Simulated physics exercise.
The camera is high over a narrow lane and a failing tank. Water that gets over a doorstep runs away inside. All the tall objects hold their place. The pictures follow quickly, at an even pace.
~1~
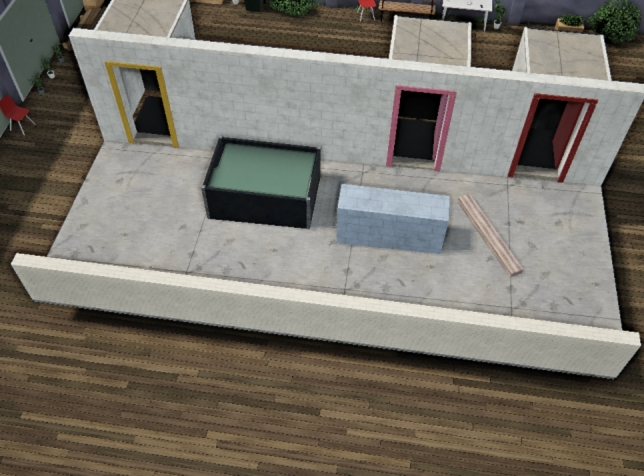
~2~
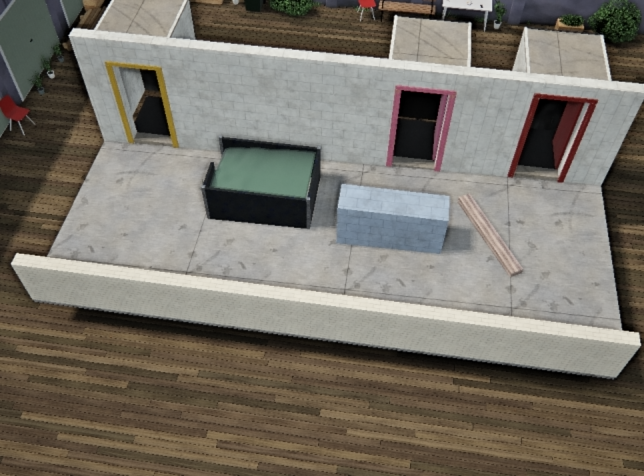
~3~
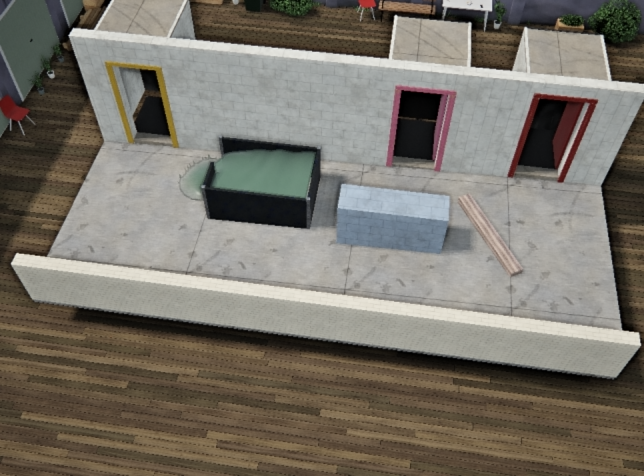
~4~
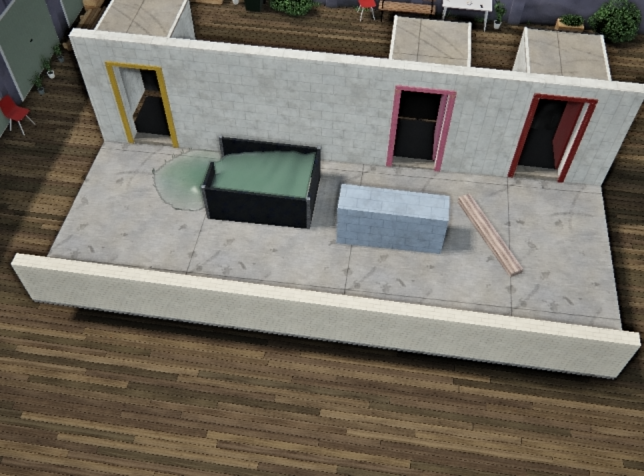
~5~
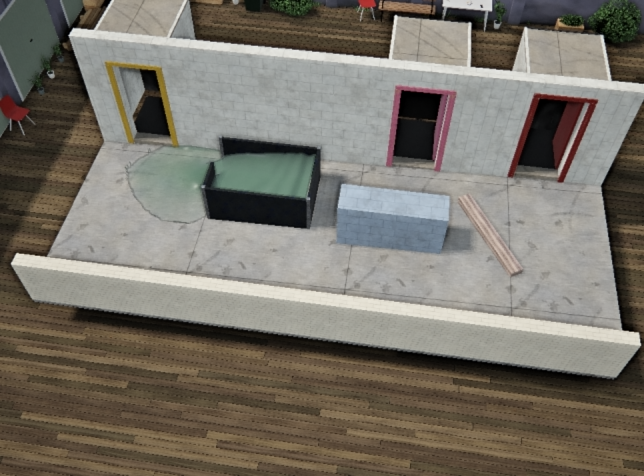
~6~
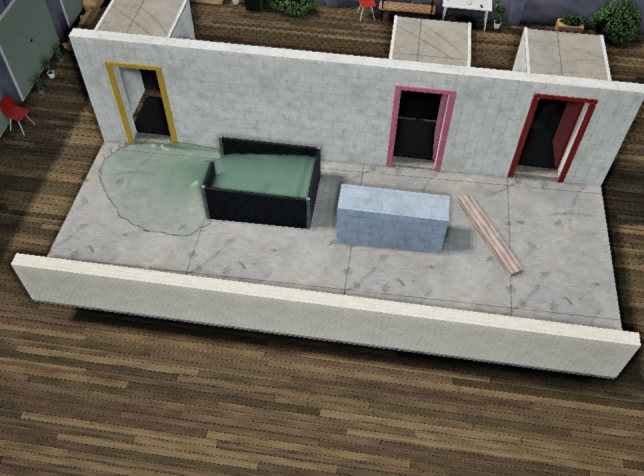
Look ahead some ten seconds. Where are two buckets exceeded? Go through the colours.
In the end: The yellow door takes more than that; the red door stays under that; the pink door stays under that.
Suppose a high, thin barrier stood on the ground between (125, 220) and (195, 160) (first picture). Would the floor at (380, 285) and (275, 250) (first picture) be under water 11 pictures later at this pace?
In turn: No water, not flooded.
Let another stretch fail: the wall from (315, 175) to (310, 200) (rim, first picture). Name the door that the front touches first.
First comes the pink one.
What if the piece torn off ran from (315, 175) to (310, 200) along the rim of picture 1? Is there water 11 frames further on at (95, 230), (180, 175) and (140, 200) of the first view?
In turn: Not flooded, free of water, no water.
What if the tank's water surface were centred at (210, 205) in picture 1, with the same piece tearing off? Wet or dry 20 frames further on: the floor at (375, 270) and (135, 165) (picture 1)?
As listed: Not flooded, covered.
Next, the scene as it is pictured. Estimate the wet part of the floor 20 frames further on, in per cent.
Near 20 in a hundred.
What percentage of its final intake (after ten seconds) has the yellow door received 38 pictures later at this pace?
Near 100 in a hundred.
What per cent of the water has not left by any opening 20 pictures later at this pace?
Near 54 in a hundred.
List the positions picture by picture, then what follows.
The first frame shows still water in the tank at (263, 170).
In the second frame, water pours out at (221, 171) and has run to a hidden place.
In the third frame, the front is at (183, 185), out from the gap at (221, 171).
In the fourth frame, the front is at (159, 174), out from the gap at (221, 172).
In the fifth frame, the front is at (134, 167), out from the gap at (221, 172).
In the sixth frame, the front is at (109, 161), out from the gap at (221, 172).
A moment on, water covers 20 % of the floor; the yellow door under two buckets in, the red door not reached, the pink door not reached.
Next, water covers 20 % of the floor; the yellow door over two buckets in, the red door not reached, the pink door not reached.
Then, water covers 20 % of the floor; the yellow door over two buckets in, the red door not reached, the pink door not reached.
Later, water covers 15 % of the floor; the yellow door over two buckets in, the red door not reached, the pink door not reached.
In the end, water covers 10 % of the floor; the yellow door over two buckets in, the red door not reached, the pink door not reached.
